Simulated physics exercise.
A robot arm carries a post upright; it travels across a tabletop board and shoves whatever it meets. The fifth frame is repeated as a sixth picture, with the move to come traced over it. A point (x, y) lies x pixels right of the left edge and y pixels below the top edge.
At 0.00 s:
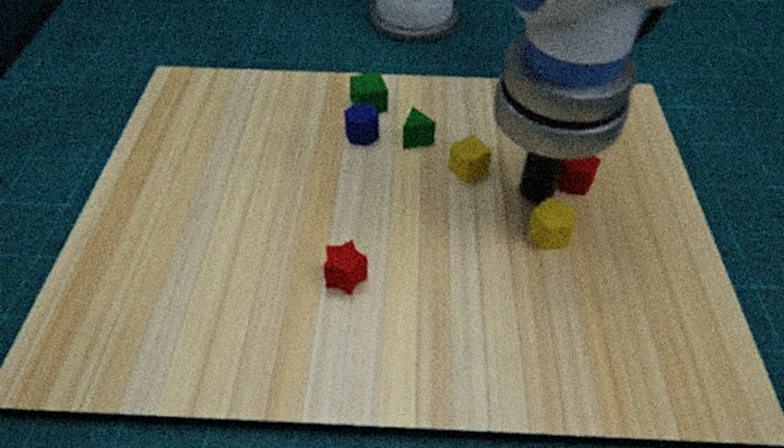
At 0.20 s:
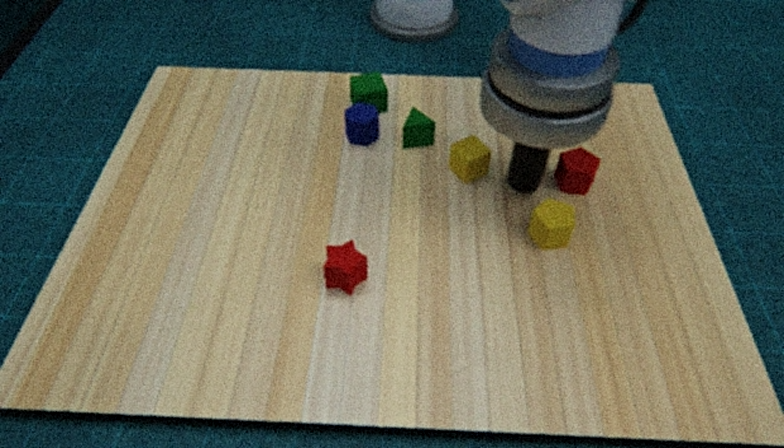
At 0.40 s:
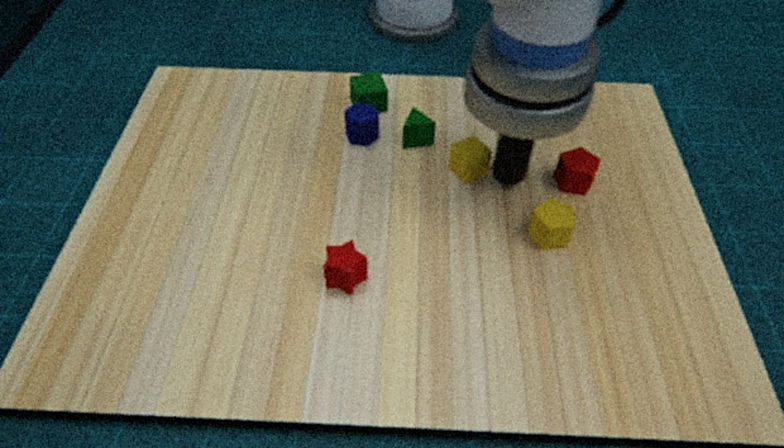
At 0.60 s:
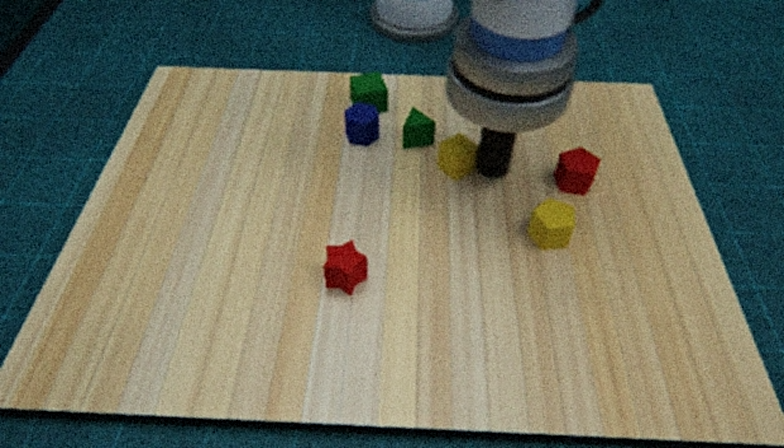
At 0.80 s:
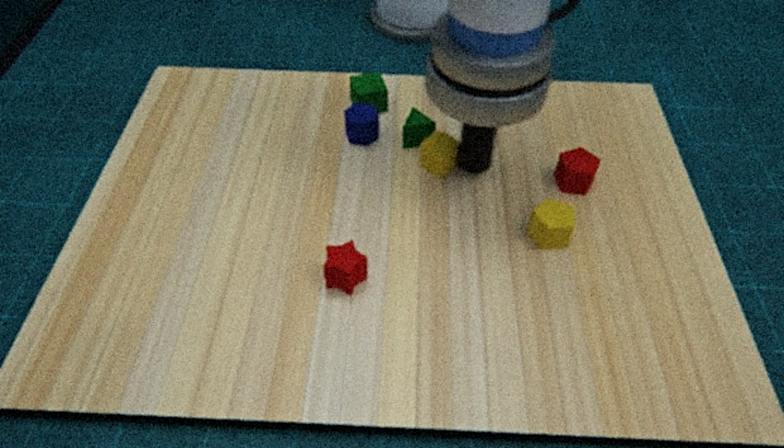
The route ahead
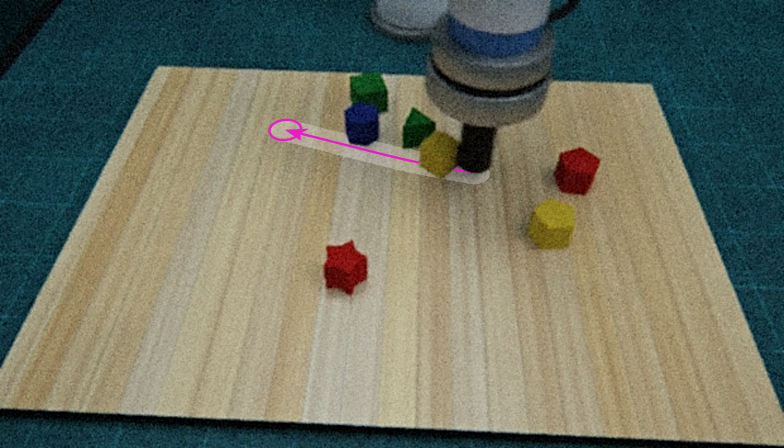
A robot arm moves left and pushes a yellow block toward the green three-sided block.
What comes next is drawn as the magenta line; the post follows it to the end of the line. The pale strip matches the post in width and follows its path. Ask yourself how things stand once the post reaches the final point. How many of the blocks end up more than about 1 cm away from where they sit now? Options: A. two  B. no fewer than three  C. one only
My pick is A.
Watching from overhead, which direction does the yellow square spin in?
Viewed from above, counterclockwise.
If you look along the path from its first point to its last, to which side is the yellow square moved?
Measured against the direction from start to end, the yellow square shifts toward the left-hand side.
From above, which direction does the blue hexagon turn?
From the top, the block rotates clockwise.
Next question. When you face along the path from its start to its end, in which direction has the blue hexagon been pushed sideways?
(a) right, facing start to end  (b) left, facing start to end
(a)
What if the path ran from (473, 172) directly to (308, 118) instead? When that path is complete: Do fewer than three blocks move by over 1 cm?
No.
The drawn path runs from (473, 172) through (407, 160) and (344, 145) to (285, 130).
The first path, step by step. One third of the way, post (406, 150); yellow square (375, 136), turned 40° anticlockwise.
Two thirds of the way, post (344, 135); blue hexagon (346, 101), turned 65° clockwise; yellow square (313, 132), turned 85° anticlockwise.
At the end, post (284, 120); blue hexagon (343, 99), turned 80° clockwise; green three-sided block not moved; yellow square (300, 134), turned 110° anticlockwise.
